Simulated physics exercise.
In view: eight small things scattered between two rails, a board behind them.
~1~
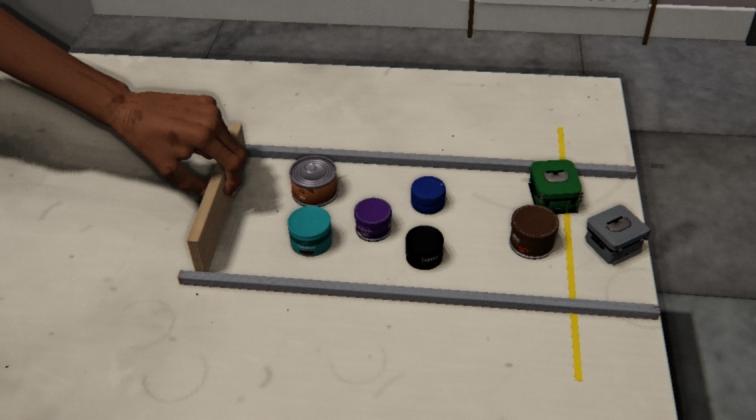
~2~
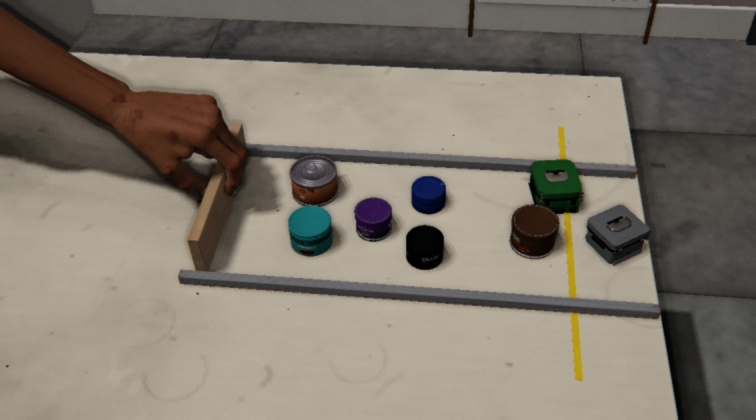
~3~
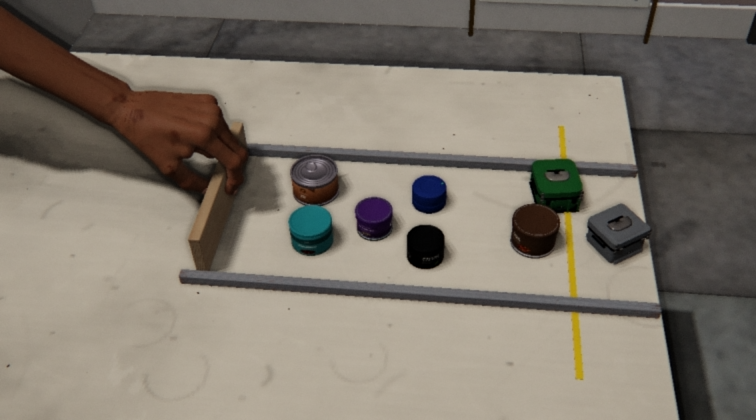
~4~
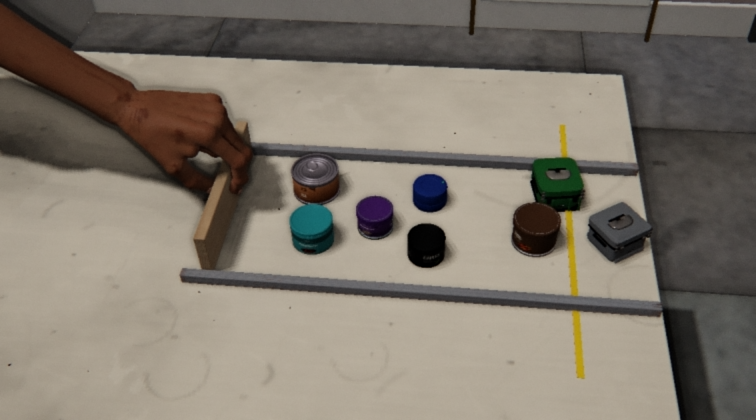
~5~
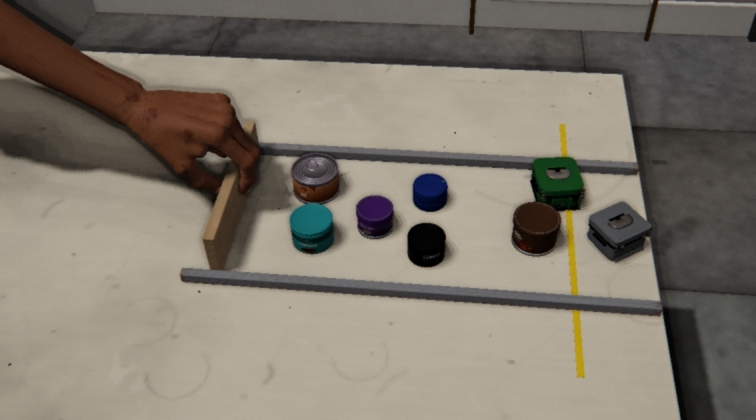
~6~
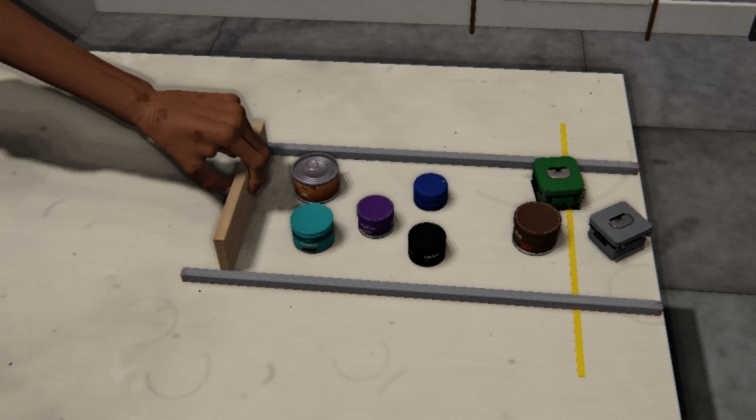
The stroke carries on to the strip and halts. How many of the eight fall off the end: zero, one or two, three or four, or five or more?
As it turns out, the number that fall off is one or two.
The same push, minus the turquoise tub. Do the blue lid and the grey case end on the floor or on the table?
The blue lid does not fall; the grey case falls.
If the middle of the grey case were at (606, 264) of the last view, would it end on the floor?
From there it drops off.
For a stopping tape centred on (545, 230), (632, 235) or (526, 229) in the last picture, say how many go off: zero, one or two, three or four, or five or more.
Taking them in turn, not one; at least five; zero.
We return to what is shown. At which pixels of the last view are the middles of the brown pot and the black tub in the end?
About (630, 243), and the other about (639, 282).
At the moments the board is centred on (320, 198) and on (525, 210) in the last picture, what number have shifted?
The counts are 2 and 8.
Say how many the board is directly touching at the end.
3 of them.
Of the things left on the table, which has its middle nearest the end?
Foremost is the green case.
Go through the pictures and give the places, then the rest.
The first frame shows grey case (615, 235); green case (555, 187); brown pot (534, 232); board (220, 195); tape (568, 235).
The second frame shows green case (555, 187); purple tin (374, 220).
The third frame shows brown pot (535, 231); board (221, 194).
The fourth frame shows grey case (617, 233); turquoise tub (312, 229).
The fifth frame shows green case (556, 184); black tub (426, 245).
The sixth frame shows grey case (618, 232); green case (557, 184); brown pot (536, 229); board (244, 193); tape (571, 231).
Soon after, none off yet; grey case at rest near (618, 232); green case at rest near (557, 184); brown pot at rest near (536, 229).
Then, none off yet; grey case at rest near (618, 232); green case moving near (564, 184); brown pot moving near (547, 229).
At rest, the number that fall off is one or two; fallen, grey case.
